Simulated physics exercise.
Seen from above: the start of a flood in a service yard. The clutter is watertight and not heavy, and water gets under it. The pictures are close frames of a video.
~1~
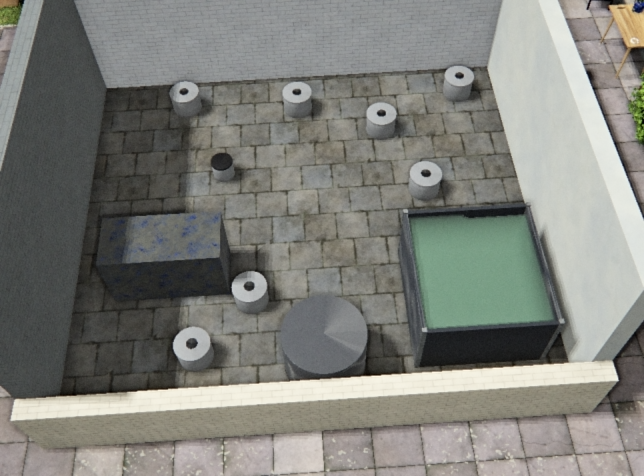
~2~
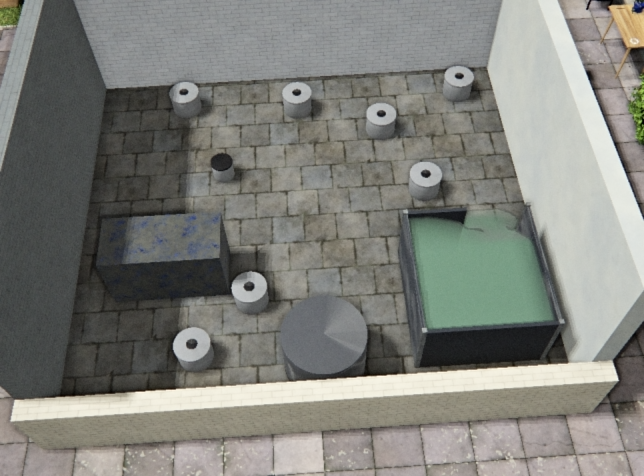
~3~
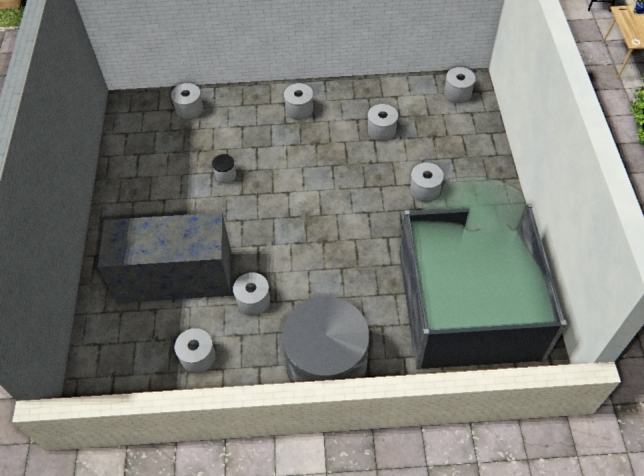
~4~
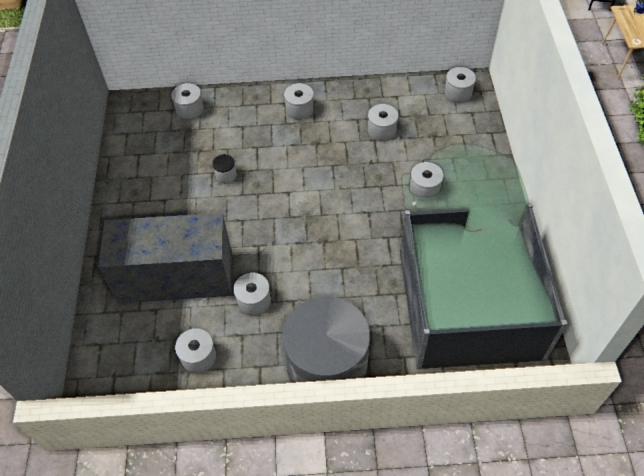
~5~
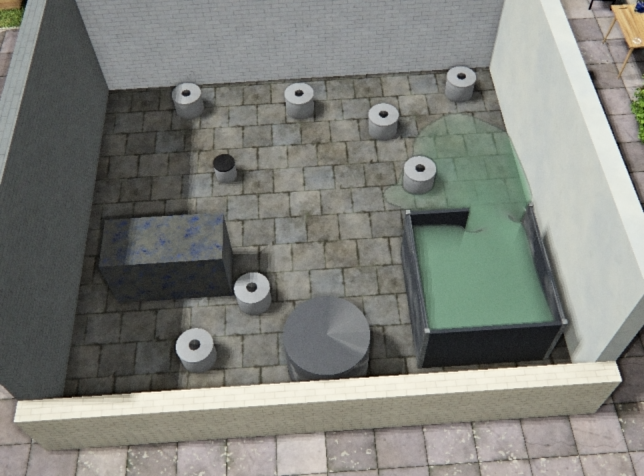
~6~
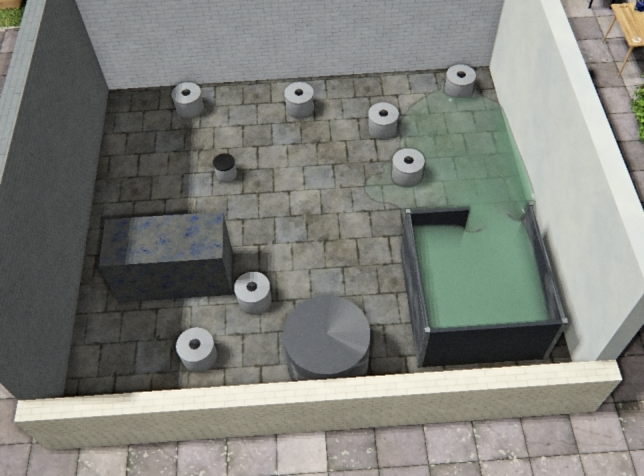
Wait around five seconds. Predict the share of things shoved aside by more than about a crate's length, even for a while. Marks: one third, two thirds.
Share: At least two thirds.
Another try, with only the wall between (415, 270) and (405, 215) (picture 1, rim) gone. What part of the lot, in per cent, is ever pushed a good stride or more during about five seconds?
Near 60 in a hundred.
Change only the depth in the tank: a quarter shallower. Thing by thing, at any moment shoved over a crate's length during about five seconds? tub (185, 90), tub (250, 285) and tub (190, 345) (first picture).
In turn: That far or more, not that far, short of that.
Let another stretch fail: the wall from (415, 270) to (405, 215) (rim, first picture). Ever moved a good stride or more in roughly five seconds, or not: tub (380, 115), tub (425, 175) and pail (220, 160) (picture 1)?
One after the other: Not that far, not that far, that far or more.
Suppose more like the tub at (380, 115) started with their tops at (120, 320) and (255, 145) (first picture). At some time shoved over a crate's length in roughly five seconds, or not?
In that order: Not that far, yes.
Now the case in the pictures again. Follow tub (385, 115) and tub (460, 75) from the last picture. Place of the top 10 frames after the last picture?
Roughly at (294, 69) and (394, 52).
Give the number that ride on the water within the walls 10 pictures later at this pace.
I count 2.
A moment on, 1 of 8 are well off their spots; 1 afloat.
Next, 3 of 8 are well off their spots; 2 afloat.
Later, 6 of 8 are well off their spots; 5 afloat.
In the end, 6 of 8 are well off their spots, and 6 have been at some point; 6 afloat.
